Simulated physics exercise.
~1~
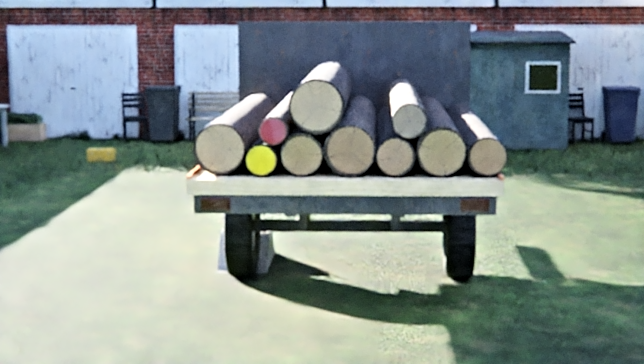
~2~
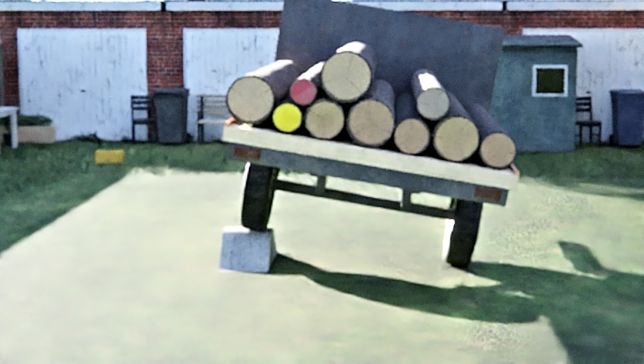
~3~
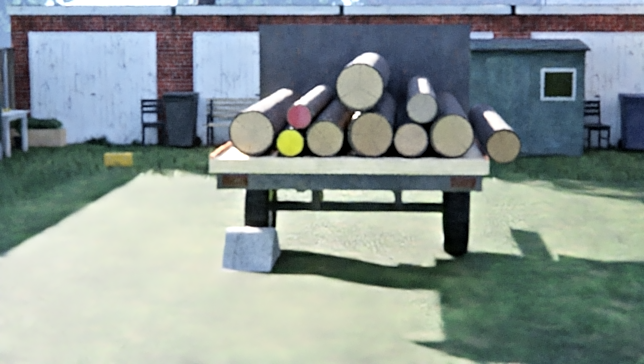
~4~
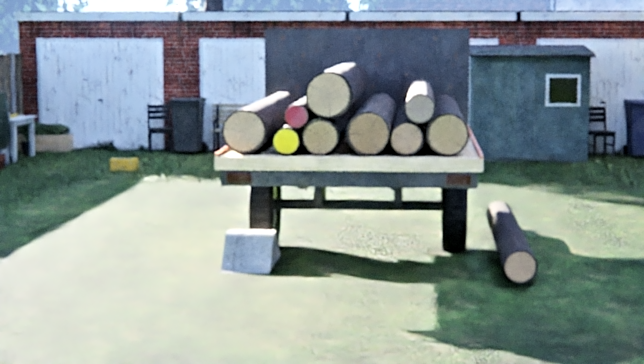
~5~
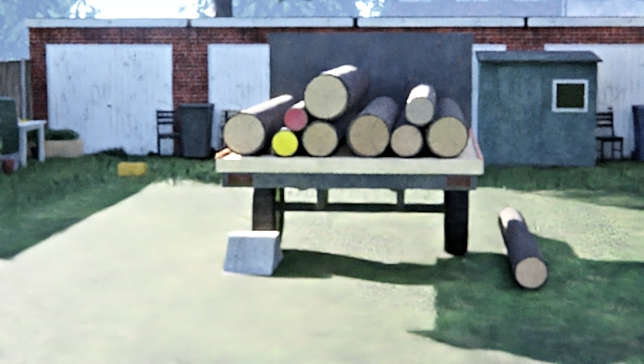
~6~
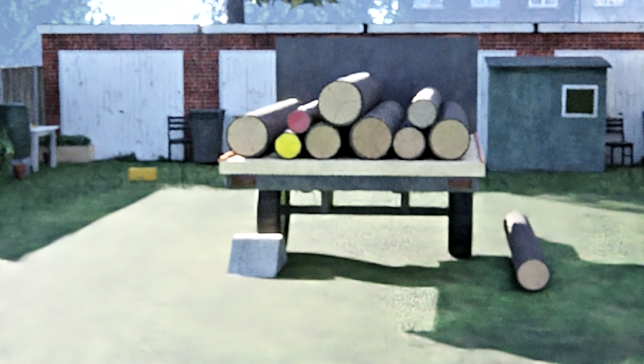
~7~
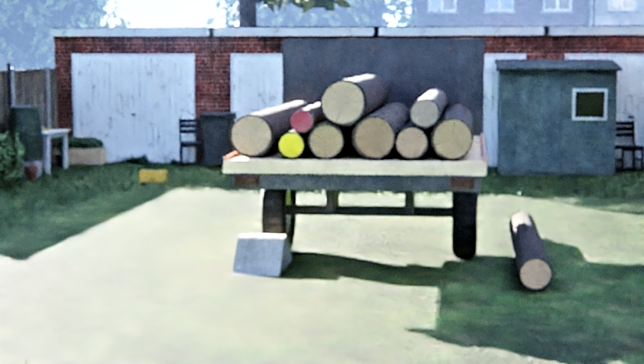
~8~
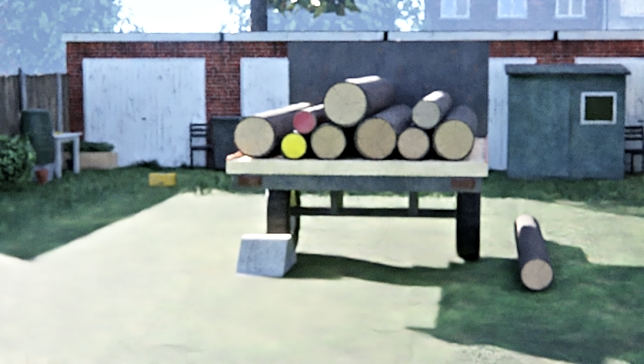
We see a flat trailer stacked with logs, one yellow-ended and one red-ended, tilt as its left wheel rides over a concrete block, then level out. One log rolls off the right side onto the ground, while the yellow and red ones stay aboard with the rest.
